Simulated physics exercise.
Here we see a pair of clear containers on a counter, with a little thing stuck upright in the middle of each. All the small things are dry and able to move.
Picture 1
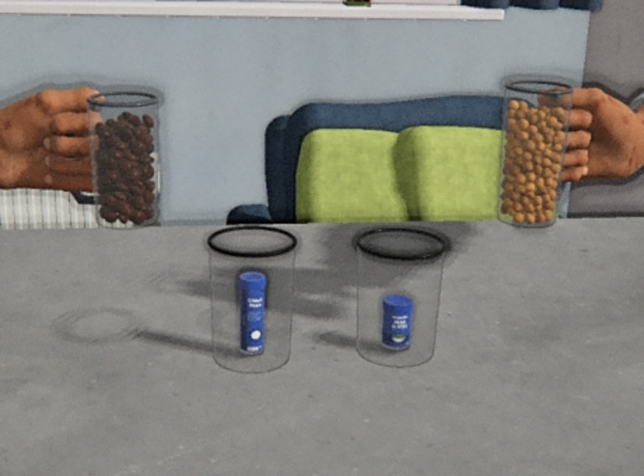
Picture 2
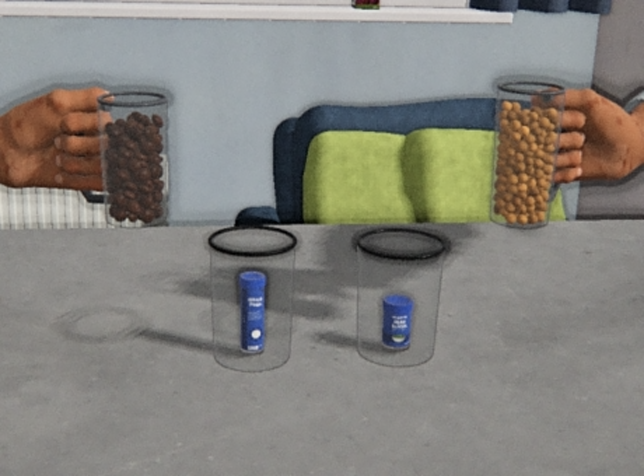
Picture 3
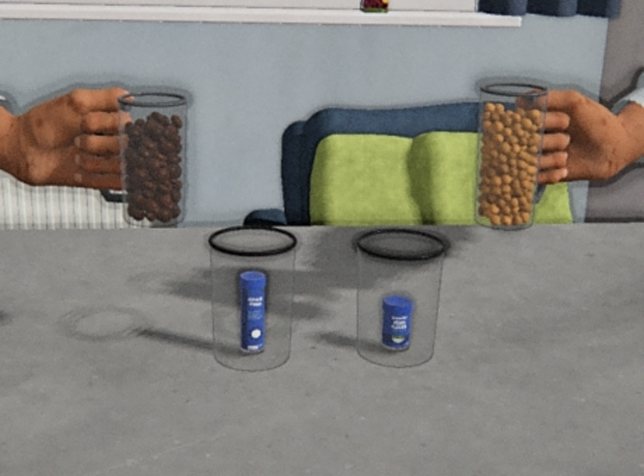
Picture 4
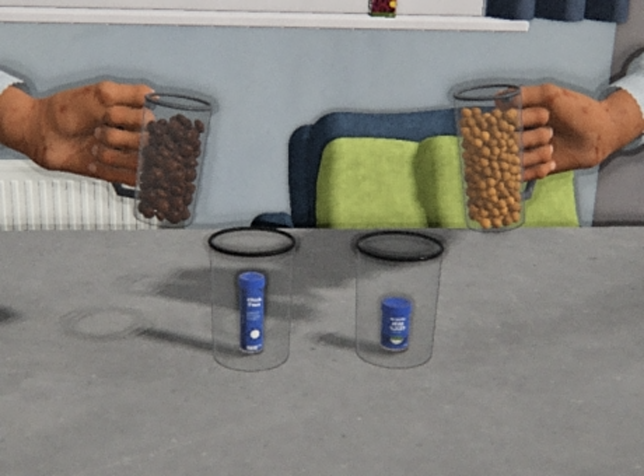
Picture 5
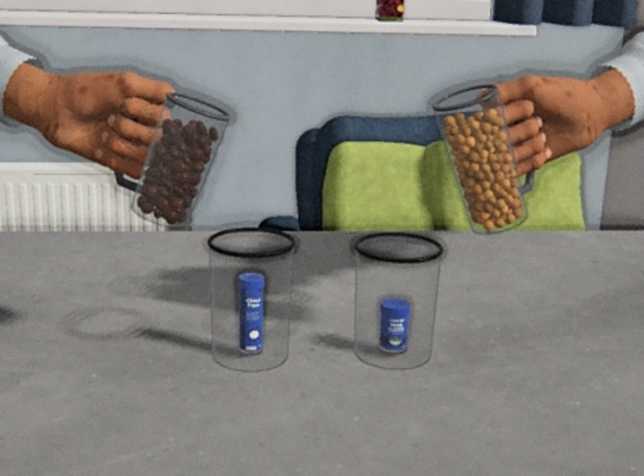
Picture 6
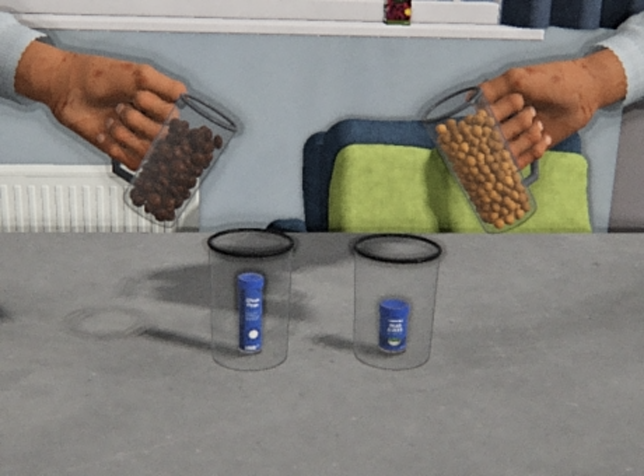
A grey tabletop is seen from the front and slightly above, with a pale blue wall, a white radiator and a green-cushioned dark blue seat behind it. Two clear glasses each hold a small blue tin, the left one taller, while hands hold clear cups of dark brown pieces at left and tan roasted chickpeas at right. Both hands move the cups inward, then tilt them toward each other, as the background shifts slightly rightward.
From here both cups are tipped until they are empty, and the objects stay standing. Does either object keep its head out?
Afterwards the left object stays visible, while the right object is swallowed up.
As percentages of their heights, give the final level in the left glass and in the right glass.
55 % left, 65 % right, roughly.
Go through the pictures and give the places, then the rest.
The first picture shows small tin in the left glass near (252, 314), reaching well over half way up; left cup near (125, 161), nearly full of flat chocolate drops; small tin in the right glass near (397, 323), reaching about half way up; right cup near (532, 154), nearly full of roasted chickpeas.
The second picture shows left cup near (135, 160), upright; right cup near (525, 155), upright.
The third picture shows left cup near (153, 160), upright; right cup near (509, 157), upright.
The fourth picture shows left cup near (171, 161), tipped 8°; right cup near (491, 159), tipped 8°.
The fifth picture shows left cup near (179, 162), tipped 20°; right cup near (483, 161), tipped 20°.
The sixth picture shows small tin in the left glass near (250, 314); left cup near (179, 162), tipped 31°; small tin in the right glass near (393, 327); right cup near (481, 162), tipped 31°.
Then, 0.35 s on from there, left glass empty, all of its cupful still in the cup; right glass empty, all of its cupful still in the cup.
Then, 0.80 s on from there, left glass empty, all of its cupful still in the cup; right glass empty, all of its cupful still in the cup.
Then, 1.29 s on from there, left glass nearly empty, the bulk of its cupful still in the cup; right glass a quarter full, near two thirds of its cupful still in the cup.
In the end, left glass half full (surface near (250, 290)), nothing beside it; right glass two thirds full (surface near (395, 284)), nothing beside it; the left thing is still showing; the right thing is covered.
